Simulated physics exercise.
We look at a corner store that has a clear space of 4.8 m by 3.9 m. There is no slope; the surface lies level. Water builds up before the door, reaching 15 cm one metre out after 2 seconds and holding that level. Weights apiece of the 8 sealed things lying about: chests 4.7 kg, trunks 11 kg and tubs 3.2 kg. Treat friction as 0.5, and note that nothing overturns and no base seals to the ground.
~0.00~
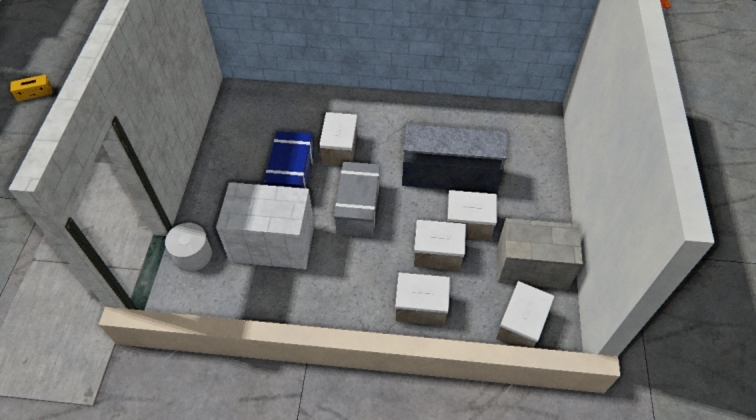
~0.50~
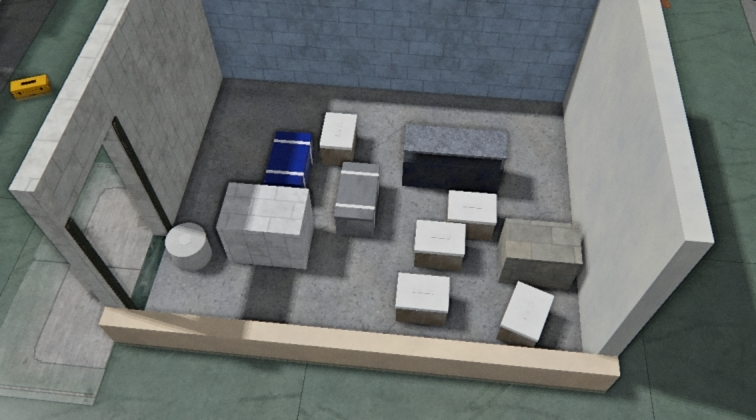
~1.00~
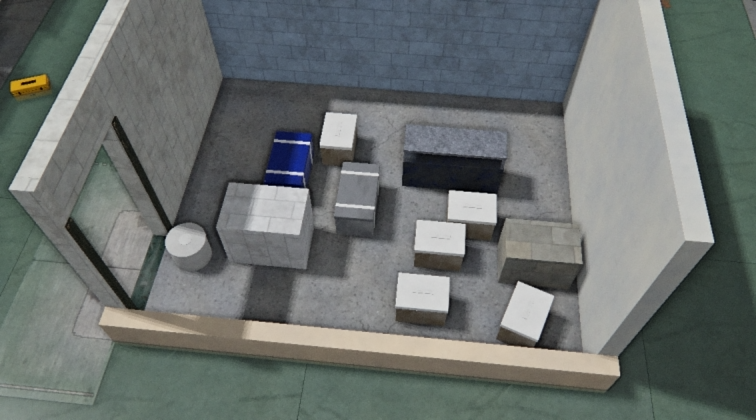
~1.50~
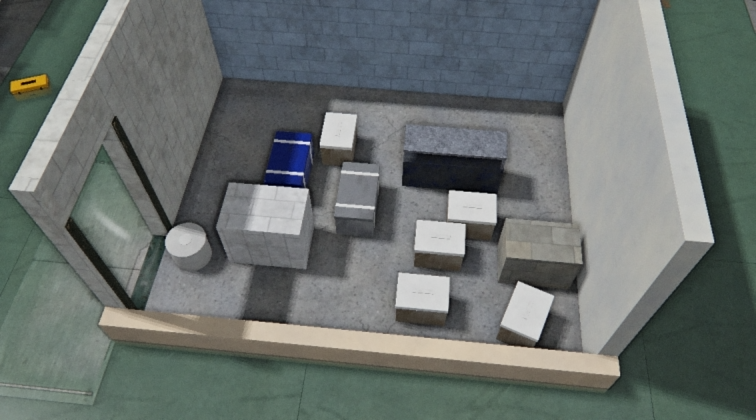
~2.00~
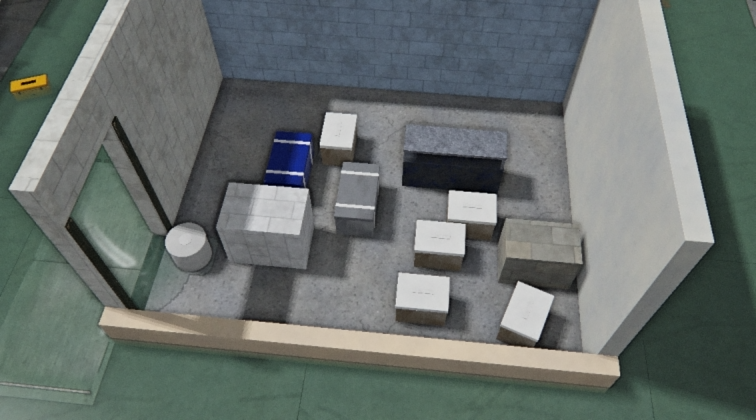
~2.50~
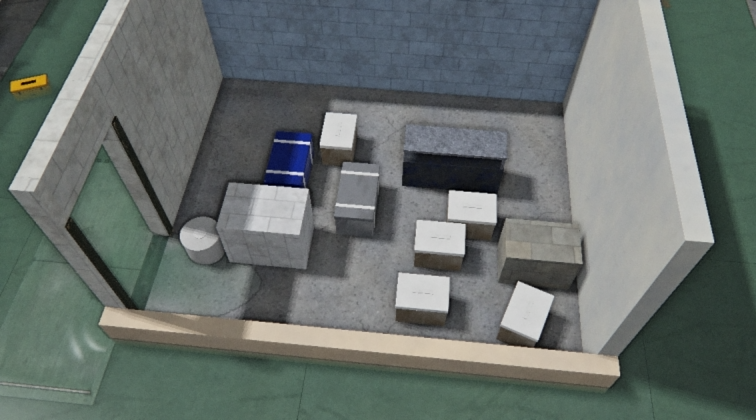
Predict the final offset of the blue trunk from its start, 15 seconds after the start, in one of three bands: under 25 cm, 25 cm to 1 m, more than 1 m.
The blue trunk ends 25 cm to 1 m off.
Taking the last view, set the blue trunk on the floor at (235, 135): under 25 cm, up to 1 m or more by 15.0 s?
By then it winds up well off.
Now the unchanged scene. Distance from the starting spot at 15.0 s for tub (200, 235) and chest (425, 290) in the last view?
In turn: 450 cm, 200 cm.
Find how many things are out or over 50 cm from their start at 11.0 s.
By then 4.
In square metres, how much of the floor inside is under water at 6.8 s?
Roughly 11.5 m2.
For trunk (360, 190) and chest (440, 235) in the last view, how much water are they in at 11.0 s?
Close to 3 and 5 centimetres.
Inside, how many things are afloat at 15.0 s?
Tally: 8 of them.
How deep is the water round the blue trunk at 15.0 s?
Close to 5 centimetres.
After 3.5 s the blue trunk is near (288, 157), 0.0 m from its start, aground; 0 afloat.
After 6.8 s the blue trunk is near (288, 157), 0.0 m from its start, aground; 5 afloat.
After 11.0 s the blue trunk is near (288, 157), 0.0 m from its start, aground; 6 afloat.
After 15.0 s the blue trunk is near (246, 154), 0.5 m from its start, afloat; 8 afloat.
